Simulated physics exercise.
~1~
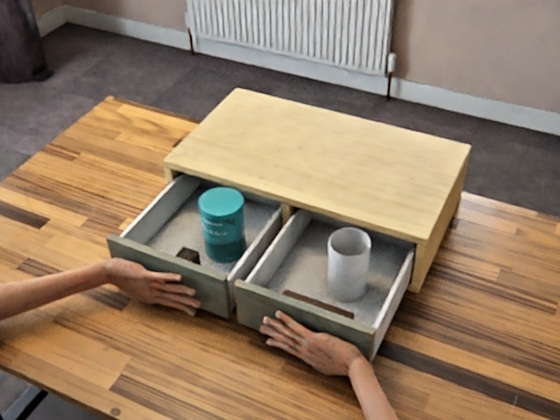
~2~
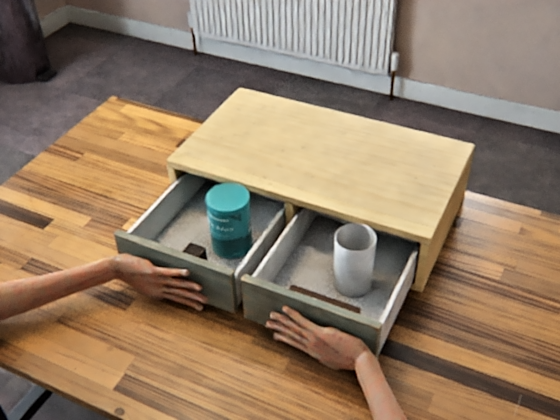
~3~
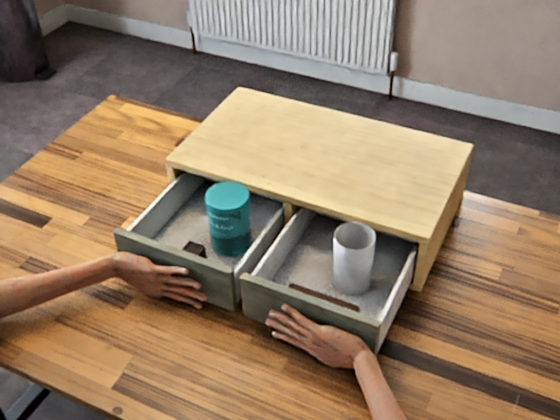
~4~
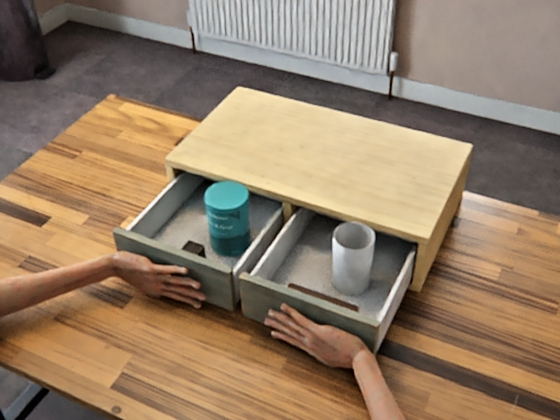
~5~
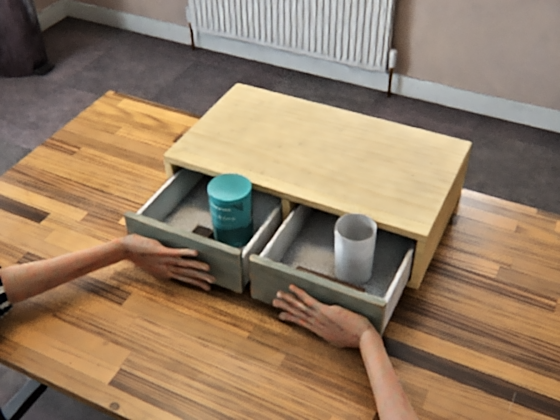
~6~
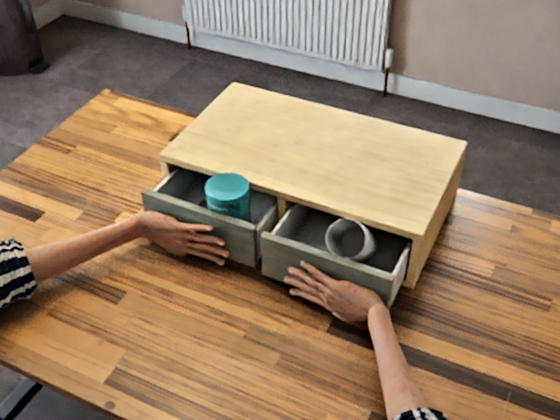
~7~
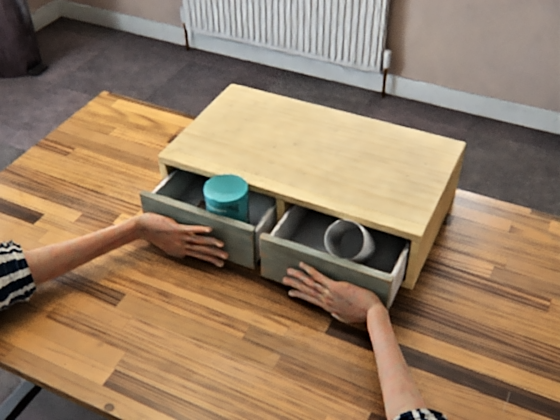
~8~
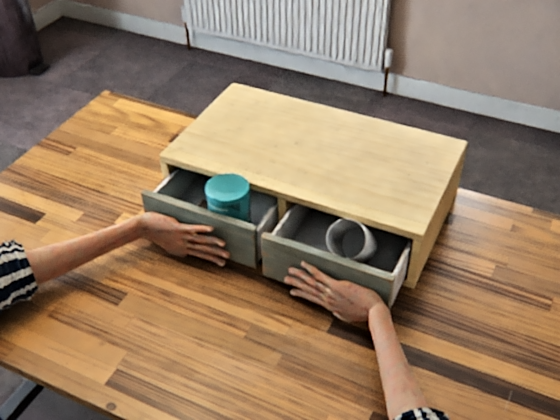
On a striped wooden table before a white radiator, seen from above at an angle, a pale wooden chest stands with two grey-green drawers open side by side. The left drawer holds a teal canister and a small dark block, the right an upright white cup and a flat brown item. A hand rests against each drawer front, at first barely moving. Then both hands push the drawers inward together, and the cup tips into a lean. The hands stay on the fronts, but both drawers stop partway and remain ajar.
